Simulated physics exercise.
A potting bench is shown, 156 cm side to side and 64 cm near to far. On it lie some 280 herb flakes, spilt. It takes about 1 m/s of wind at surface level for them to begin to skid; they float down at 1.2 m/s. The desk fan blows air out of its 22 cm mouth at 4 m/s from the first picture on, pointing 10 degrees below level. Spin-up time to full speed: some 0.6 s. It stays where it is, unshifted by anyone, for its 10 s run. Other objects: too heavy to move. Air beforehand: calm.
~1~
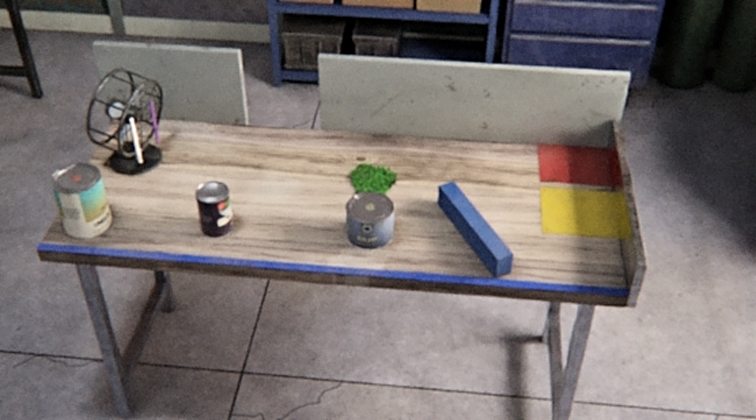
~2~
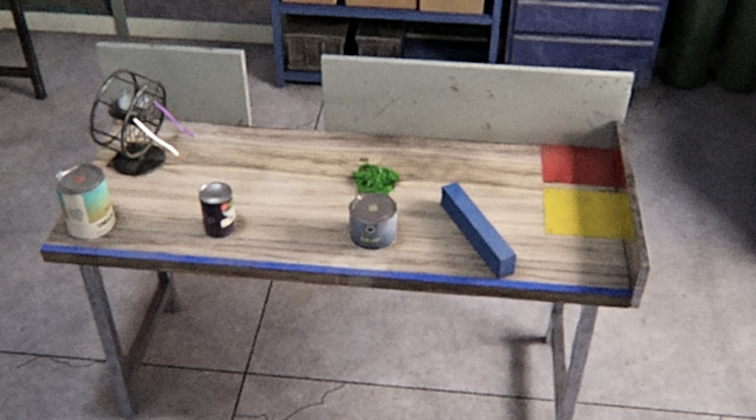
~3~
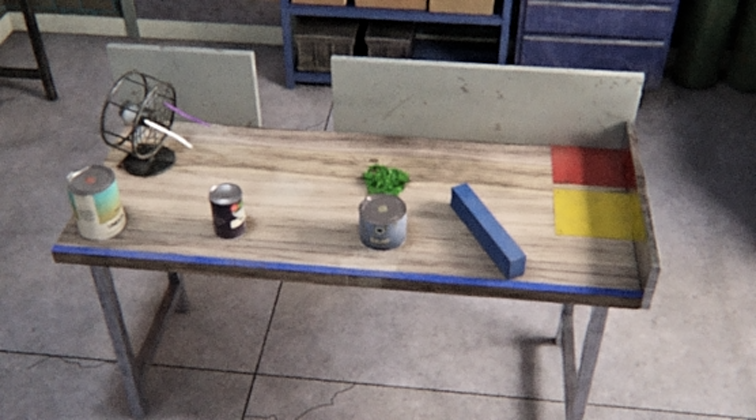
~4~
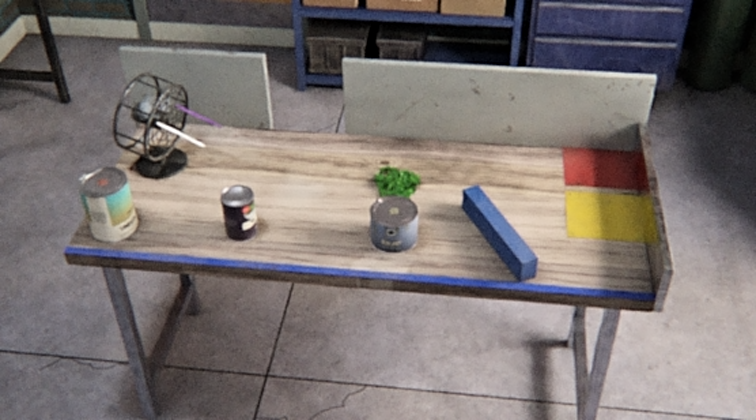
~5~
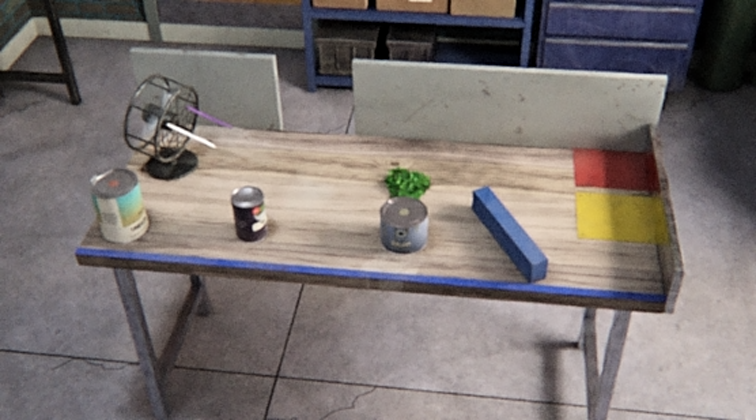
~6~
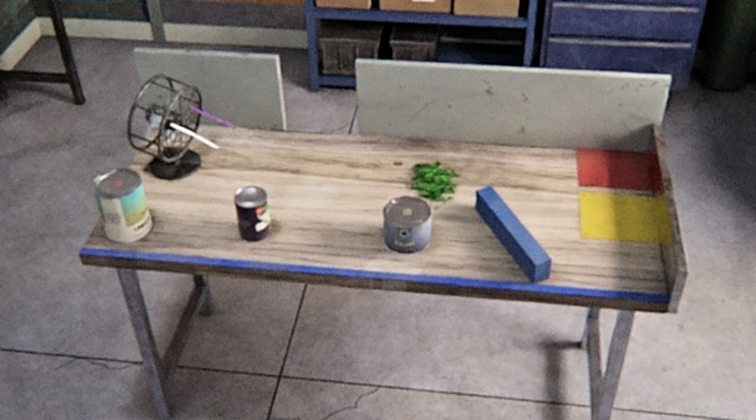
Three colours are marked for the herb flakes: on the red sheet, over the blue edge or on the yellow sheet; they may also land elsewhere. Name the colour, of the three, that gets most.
It is red that takes the most.
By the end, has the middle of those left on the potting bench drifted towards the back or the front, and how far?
Rearward, by about 25 cm.
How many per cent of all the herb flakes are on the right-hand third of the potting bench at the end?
Around 80 per cent.
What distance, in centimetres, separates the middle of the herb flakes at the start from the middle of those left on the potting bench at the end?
About 60 cm.
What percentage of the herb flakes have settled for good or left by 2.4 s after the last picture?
It comes to some 50 per cent.
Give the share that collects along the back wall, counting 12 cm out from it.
Around 80 in a hundred.
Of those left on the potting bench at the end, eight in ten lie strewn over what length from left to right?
20 cm, give or take.
Then, 1.2 s after the last picture, 69 % are on the move or not yet settled, 80 % are on the red sheet, 14 % over the blue edge and 0 % on the yellow sheet; the middle of those still in play is near (635, 155).
Then, 2.4 s after the last picture, 52 % are on the move or not yet settled, 80 % are on the red sheet, 16 % over the blue edge and 0 % on the yellow sheet; the middle of those still in play is near (602, 148).
Then, 4.7 s after the last picture, 43 % are on the move or not yet settled, 75 % are on the red sheet, 16 % over the blue edge and 0 % on the yellow sheet; the middle of those still in play is near (602, 146).
Then, 9.2 s after the last picture, at the end, 70 % are on the red sheet, 16 % over the blue edge and 0 % on the yellow sheet; the middle of those still in play is near (596, 143).
